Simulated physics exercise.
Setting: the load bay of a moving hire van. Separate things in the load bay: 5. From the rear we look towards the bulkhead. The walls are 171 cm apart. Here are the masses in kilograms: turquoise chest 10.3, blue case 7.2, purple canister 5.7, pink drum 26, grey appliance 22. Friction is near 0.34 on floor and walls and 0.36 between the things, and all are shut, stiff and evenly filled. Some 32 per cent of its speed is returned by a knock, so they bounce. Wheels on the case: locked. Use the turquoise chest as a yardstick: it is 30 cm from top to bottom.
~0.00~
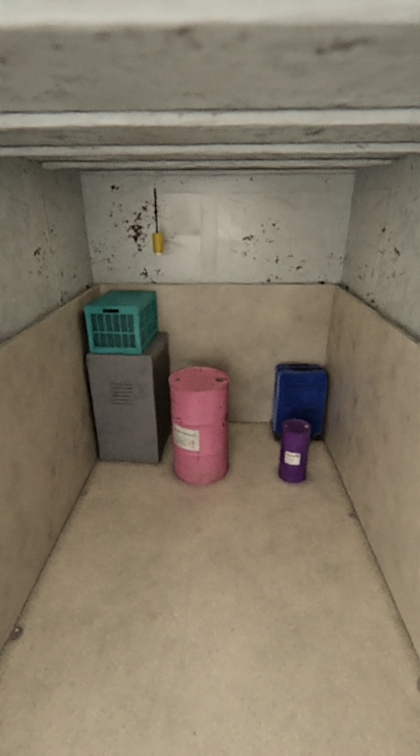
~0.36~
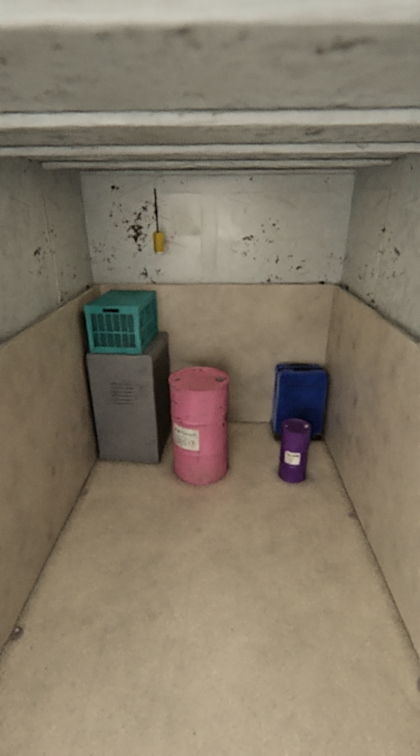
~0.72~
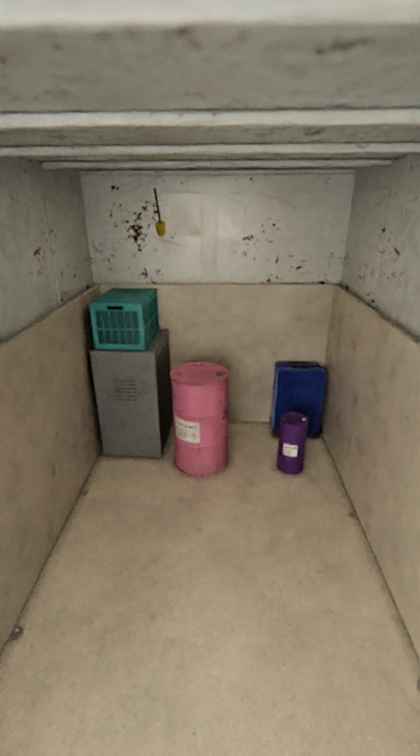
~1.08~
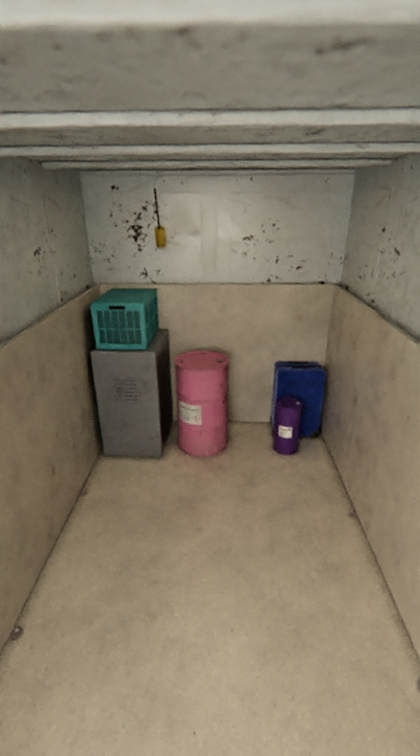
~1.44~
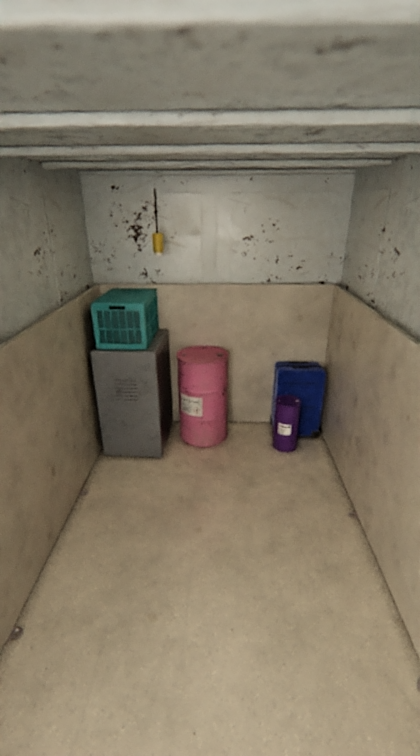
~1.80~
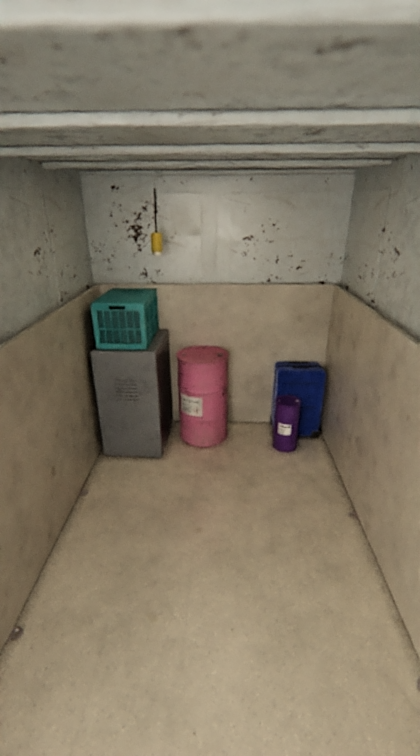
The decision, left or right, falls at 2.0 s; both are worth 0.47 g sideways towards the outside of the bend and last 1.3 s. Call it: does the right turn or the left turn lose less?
The right turn loses less.
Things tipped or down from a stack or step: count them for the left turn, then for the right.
If it goes left, 1; if it goes right, 0.
Turning left. At 2.70 s, force 0.47 g right; turquoise chest moved 19 cm near (151, 317); blue case moved 6 cm near (301, 399); pink drum moved 46 cm.
After 3.10 s, force 0.38 g right; turquoise chest moved 56 cm near (207, 317); blue case moved 6 cm near (301, 399); pink drum moved 59 cm.
After 4.30 s, smooth; turquoise chest now down from a stack or step; blue case moved 6 cm near (301, 399); grey appliance moved 48 cm.
In the end (5.4 s), down from a stack or step, turquoise chest; not toppled but over 15 cm from the start, purple canister, pink drum and grey appliance; blue case under 15 cm from the start. At the end, from the last picture's camera, turquoise chest near (300, 480), blue case near (301, 399).
Turning right instead, nothing is lost, 0 of 5 in all.
